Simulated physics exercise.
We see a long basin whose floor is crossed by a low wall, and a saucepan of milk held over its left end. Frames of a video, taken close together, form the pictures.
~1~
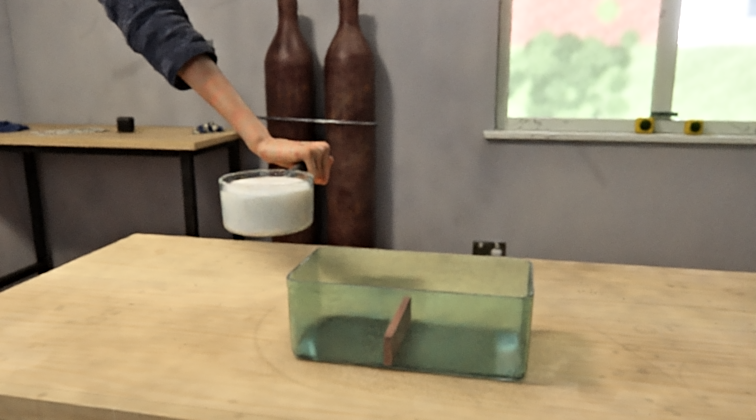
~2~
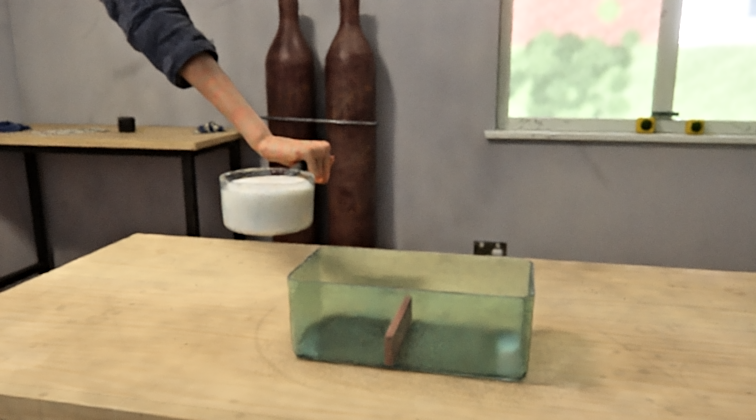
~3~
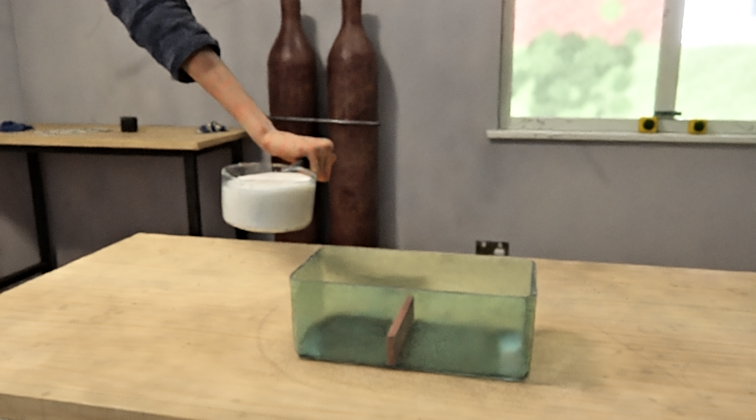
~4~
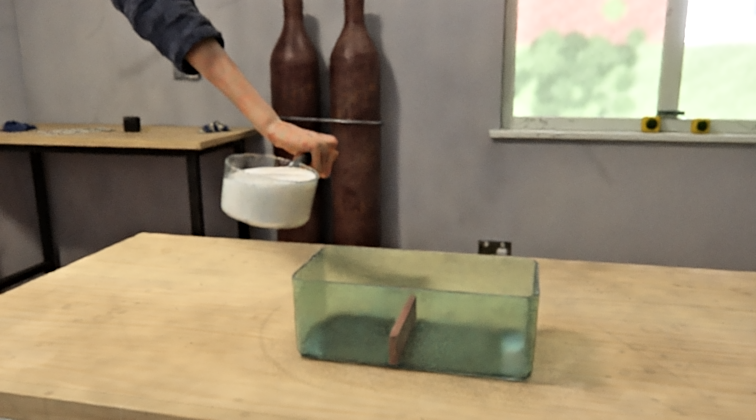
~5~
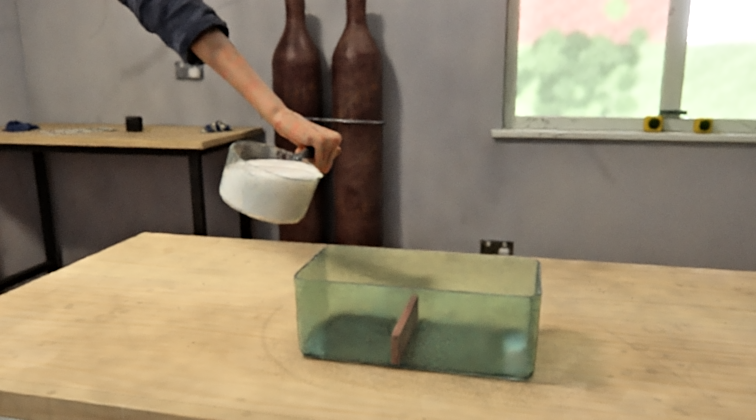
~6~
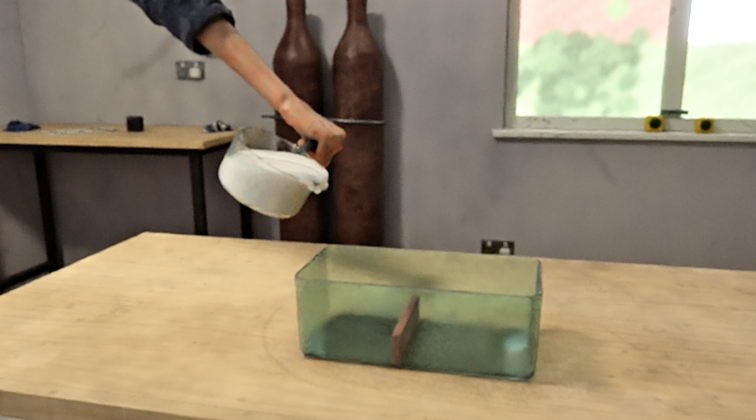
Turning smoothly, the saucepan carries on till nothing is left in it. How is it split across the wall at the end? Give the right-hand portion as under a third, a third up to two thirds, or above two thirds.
The right-hand portion is a third up to two thirds.
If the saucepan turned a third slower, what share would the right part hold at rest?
I'd say close to 25 per cent.
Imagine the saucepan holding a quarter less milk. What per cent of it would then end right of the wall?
The share comes to roughly 30 per cent.
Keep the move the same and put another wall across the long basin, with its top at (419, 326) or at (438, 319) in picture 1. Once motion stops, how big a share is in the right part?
In order, some 25 and 10 in a hundred.
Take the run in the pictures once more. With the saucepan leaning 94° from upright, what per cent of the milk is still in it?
Amount still in: Approx. 35 %.
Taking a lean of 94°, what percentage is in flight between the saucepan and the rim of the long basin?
Share: Approx. 50 %.
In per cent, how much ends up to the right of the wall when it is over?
About 45 per cent.
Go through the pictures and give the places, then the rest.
In the first frame, it leans 0°; its right rim is at (310, 181); the milk meets the walls at (229, 183) and (310, 187); the long basin's rim runs from (303, 263) to (532, 279); the wall's top is at (399, 316).
In the second frame, it leans 1°; its right rim is at (311, 181); the milk meets the walls at (229, 182) and (311, 185).
In the third frame, it leans 6°; its right rim is at (313, 181); the milk meets the walls at (231, 180) and (313, 181).
In the fourth frame, it leans 13°; its right rim is at (315, 180); the milk meets the walls at (232, 174) and (316, 176).
In the fifth frame, it leans 22°; its right rim is at (317, 180); the milk meets the walls at (233, 164) and (316, 176); 2 per cent is over the edge.
In the sixth frame, it leans 32°; its right rim is at (317, 180); the milk meets the walls at (231, 157) and (319, 174); 4 per cent is over the edge.
A moment on, the saucepan is tipped on its side and 33 per cent is still to pour, 16 is left of the wall and 0 right of it.
Next, the saucepan is tipped right over and 3 per cent is still to pour, 41 is left of the wall and 45 right of it.
Then the saucepan is tipped right over and 0 per cent is still to pour, 53 is left of the wall and 42 right of it.
Later the saucepan is tipped right over and 0 per cent is still to pour, 54 is left of the wall and 43 right of it.
Finally, 54 per cent lies left of the wall, 43 right of it and 3 outside.
